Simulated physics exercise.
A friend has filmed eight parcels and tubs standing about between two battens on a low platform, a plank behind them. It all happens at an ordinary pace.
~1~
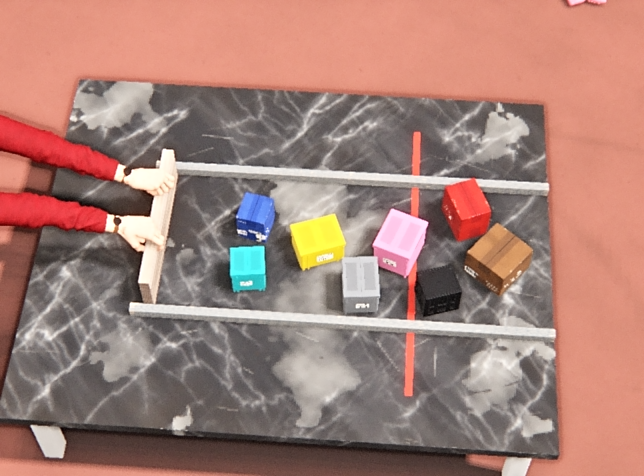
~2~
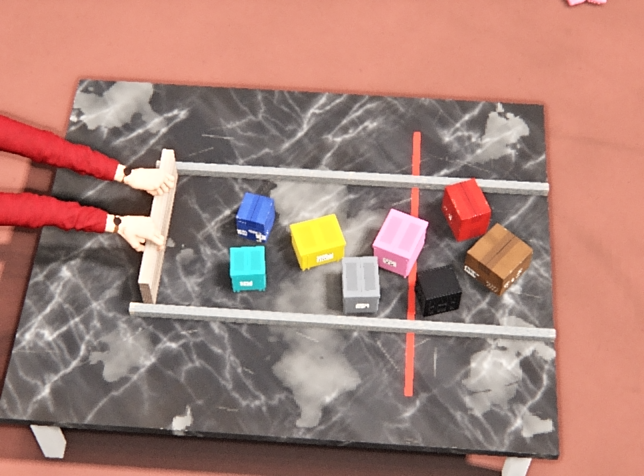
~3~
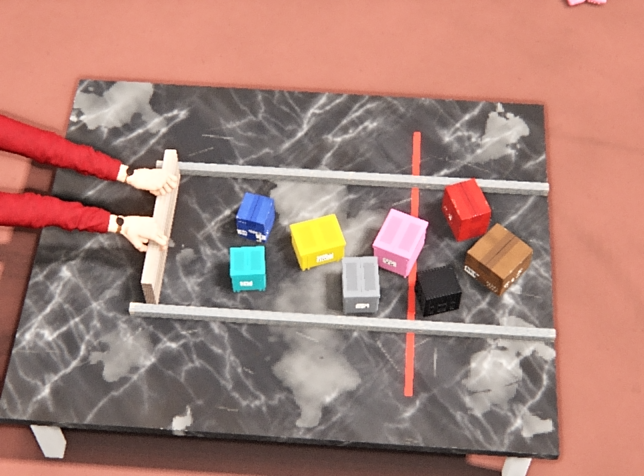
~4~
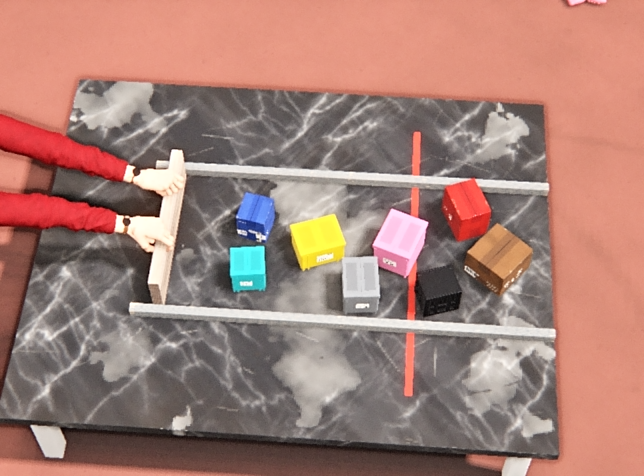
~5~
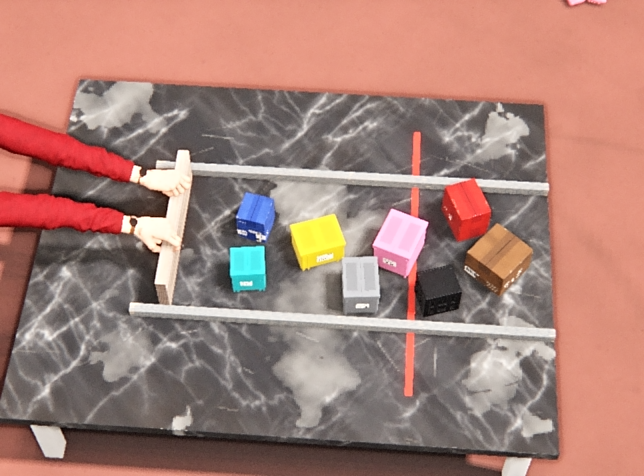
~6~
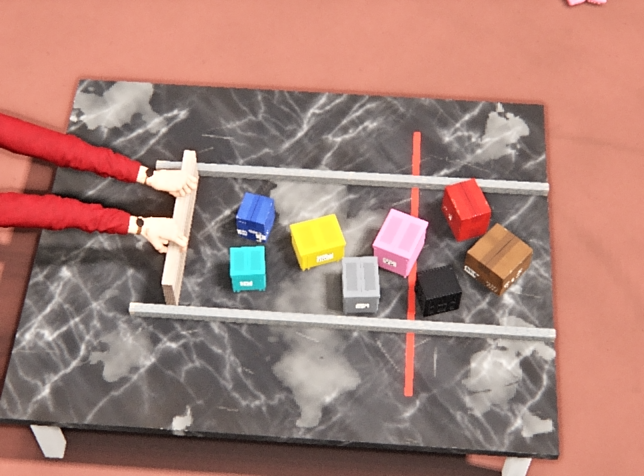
Two red-sleeved arms slowly pushed a pale plank a short way to the right between two rails on a dark marbled tabletop, while the eight colourful boxes in front of it stayed still.
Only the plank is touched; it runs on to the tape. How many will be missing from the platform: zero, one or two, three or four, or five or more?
As it turns out, the number that fall off is zero.
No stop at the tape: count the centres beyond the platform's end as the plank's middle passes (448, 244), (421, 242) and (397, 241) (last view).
Place by place, 1, 0 and 0.
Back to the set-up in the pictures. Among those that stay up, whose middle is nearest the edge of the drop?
Foremost is the brown box.
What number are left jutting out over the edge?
It comes to 1.
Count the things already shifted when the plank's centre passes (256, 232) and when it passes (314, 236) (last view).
By then 2, and 5.
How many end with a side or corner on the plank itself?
The number is 2.
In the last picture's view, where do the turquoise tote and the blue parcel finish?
The turquoise tote stops around (429, 286); the blue parcel around (429, 220).
A little later, none off yet; brown box at rest near (498, 260); red box at rest near (466, 210); black crate at rest near (438, 291).
When it is over, the number that fall off is zero.
